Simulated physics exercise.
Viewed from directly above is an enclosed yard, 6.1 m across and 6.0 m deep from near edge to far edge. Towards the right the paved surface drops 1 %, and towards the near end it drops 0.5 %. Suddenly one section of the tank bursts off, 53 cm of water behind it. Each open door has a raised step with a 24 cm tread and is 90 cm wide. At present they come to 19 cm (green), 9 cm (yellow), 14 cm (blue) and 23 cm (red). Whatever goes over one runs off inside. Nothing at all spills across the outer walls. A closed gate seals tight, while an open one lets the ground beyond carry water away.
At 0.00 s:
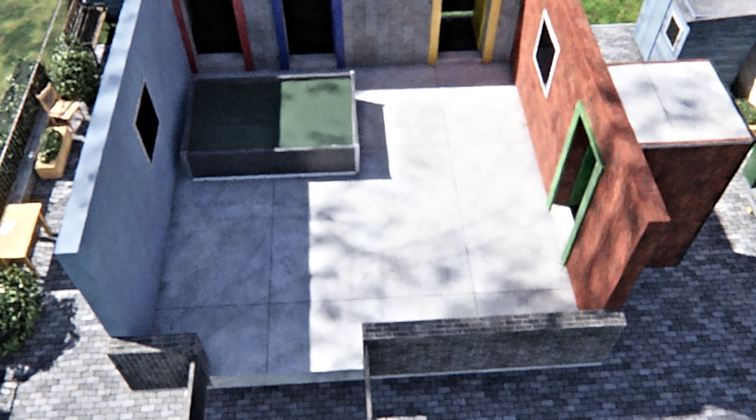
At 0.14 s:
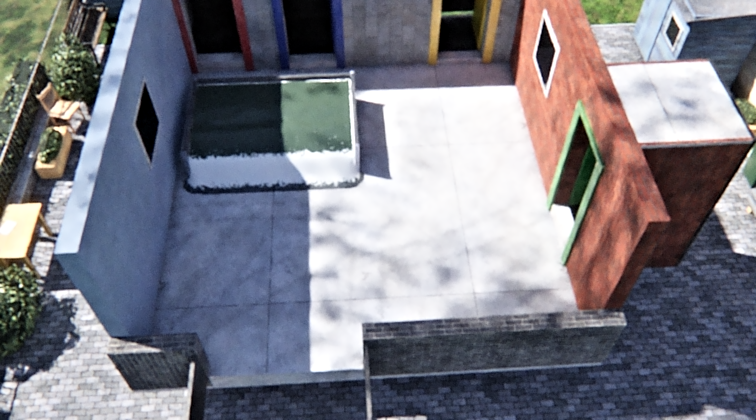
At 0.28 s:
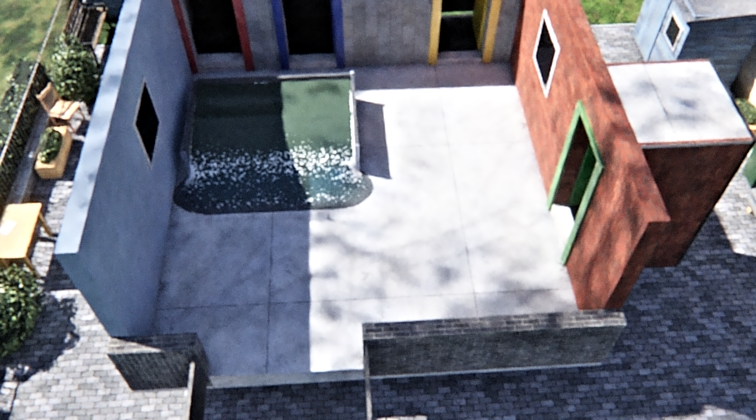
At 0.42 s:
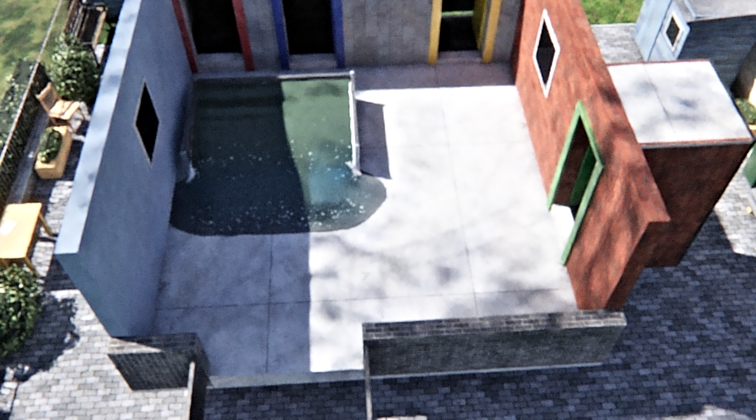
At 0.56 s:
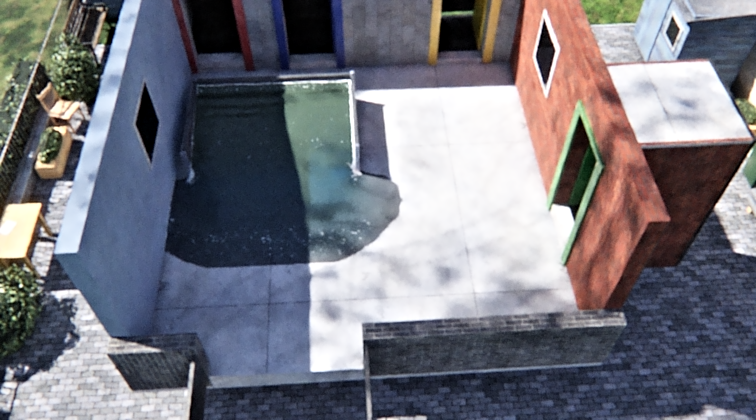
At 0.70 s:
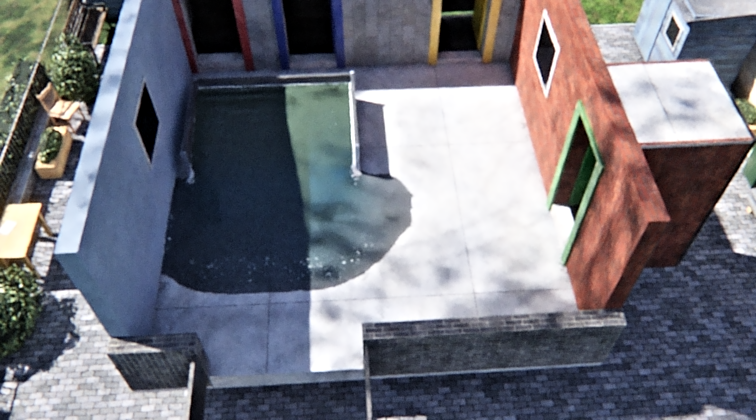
Dark green water bursts from the near side of a tank at the upper left of a walled, paved yard, seen from high above by a still camera. A pale blue wall stands left, a red-brown wall with a green doorway right, and red, blue and yellow doorways line the back. Foaming at first, the water spreads toward the near side and rightward in a widening, rounded sheet.
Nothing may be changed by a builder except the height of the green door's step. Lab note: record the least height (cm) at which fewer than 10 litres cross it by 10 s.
Least height: 6.5 cm.
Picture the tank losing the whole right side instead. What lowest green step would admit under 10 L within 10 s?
Estimate: Near 13.0 cm.
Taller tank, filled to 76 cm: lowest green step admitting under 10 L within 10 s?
Step height: Approx. 9.5 cm.
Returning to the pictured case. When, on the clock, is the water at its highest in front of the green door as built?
It peaks around 7.5 s.
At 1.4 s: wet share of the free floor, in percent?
Near 40 per cent of the open floor.
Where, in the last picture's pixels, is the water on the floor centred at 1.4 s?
Centre estimate: (276, 191) px, approximately.
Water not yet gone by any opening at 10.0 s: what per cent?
Around 50 percent is still there.
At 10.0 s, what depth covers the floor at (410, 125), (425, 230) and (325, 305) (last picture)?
Roughly 2, 2 and 2 centimetres.
After 1.4 s water covers 40 % of the floor, deepest (26 cm) near (161, 363); it has not reached the green door.
After 3.0 s water covers 50 % of the floor, deepest (24 cm) near (148, 364); it has not reached the green door.
After 10.0 s water covers 90 % of the floor, deepest (10 cm) near (564, 341); 8 cm at the green door, 0 litres in over its 19 cm step.
At the green door as built, the water arrived by 3.6 s and peaked near 9 cm at 7.6 s.
Run again over the same 10 s with other heights there, 23 litres in over 5 cm, 6 litres over 7 cm. The limit of 10 litres is kept from about 6.5 cm up.
